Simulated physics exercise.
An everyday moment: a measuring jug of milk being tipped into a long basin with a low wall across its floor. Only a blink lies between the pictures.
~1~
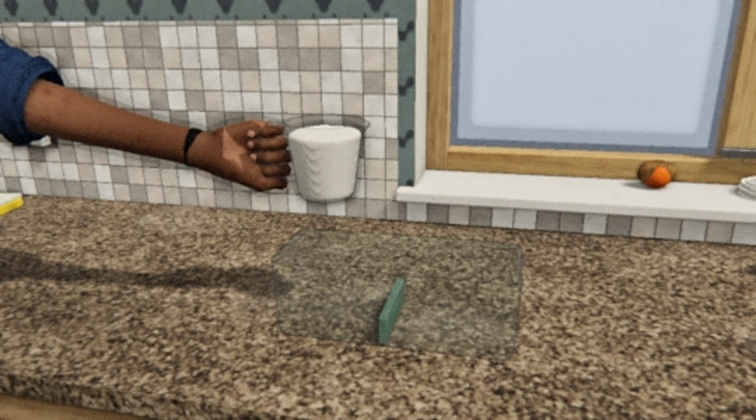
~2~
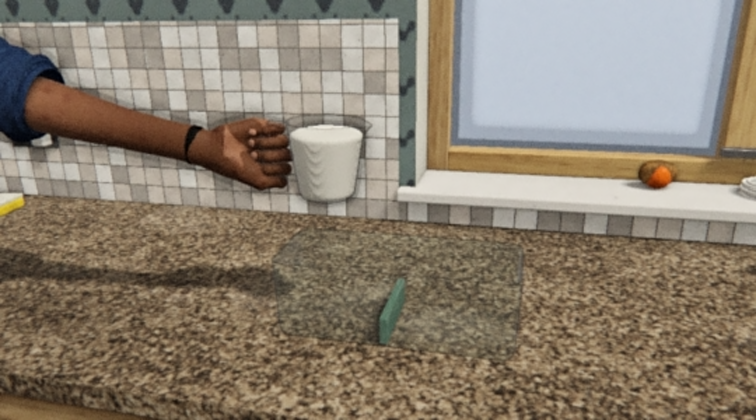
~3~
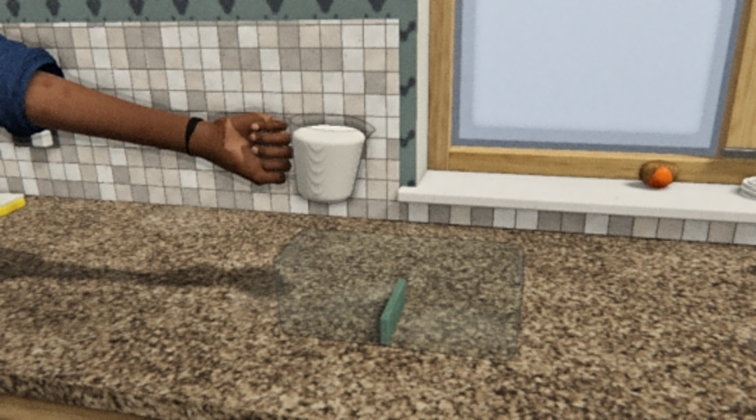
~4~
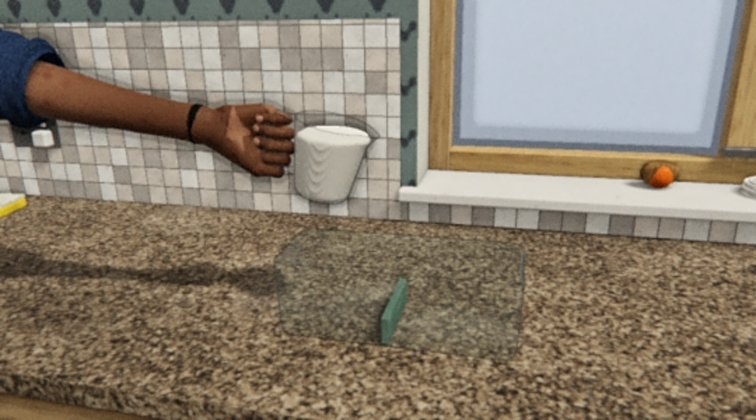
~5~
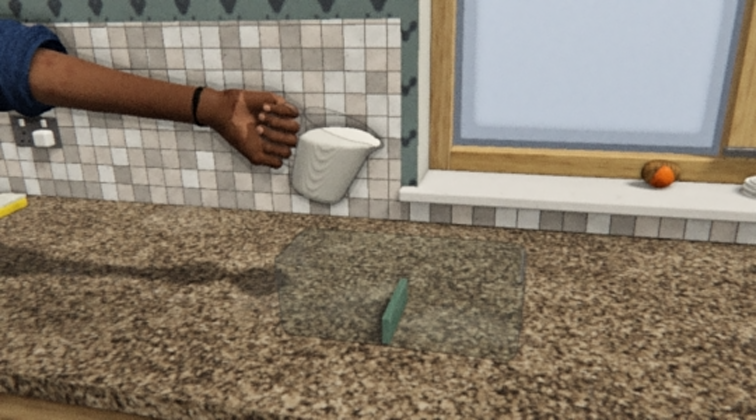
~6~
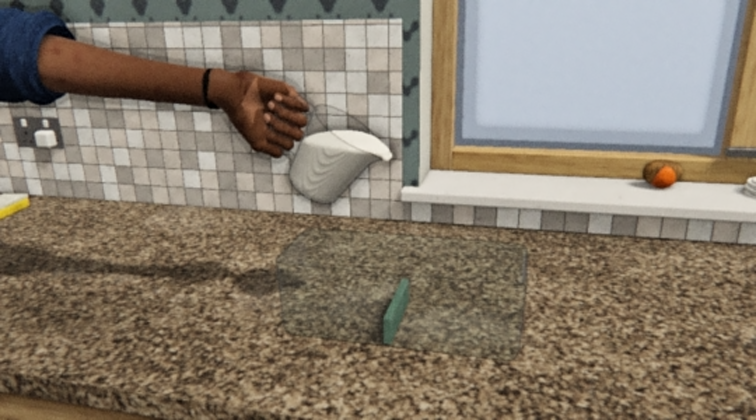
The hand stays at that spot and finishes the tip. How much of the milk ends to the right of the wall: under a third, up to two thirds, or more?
In the end over two thirds is right of the wall.
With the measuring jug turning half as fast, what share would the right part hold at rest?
Near 85 %.
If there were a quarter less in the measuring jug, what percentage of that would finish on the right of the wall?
Some 70 per cent.
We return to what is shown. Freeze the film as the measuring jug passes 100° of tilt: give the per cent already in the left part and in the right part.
Near 0 on the left, 30 on the right.
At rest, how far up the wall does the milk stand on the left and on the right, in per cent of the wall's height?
Left about 10, right about 50.
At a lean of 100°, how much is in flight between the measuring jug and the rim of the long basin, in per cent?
Some 30 per cent.
A moment on, the measuring jug is tipped right over and 40 per cent is still to pour, 0 is left of the wall and 32 right of it.
Next, the measuring jug is tipped right over and 2 per cent is still to pour, 16 is left of the wall and 77 right of it.
Then the measuring jug is tipped right over and 0 per cent is still to pour, 22 is left of the wall and 77 right of it.
Later the measuring jug is tipped right over and 0 per cent is still to pour, 22 is left of the wall and 77 right of it.
In the end 22 per cent lies left of the wall, 77 right of it and 1 outside.
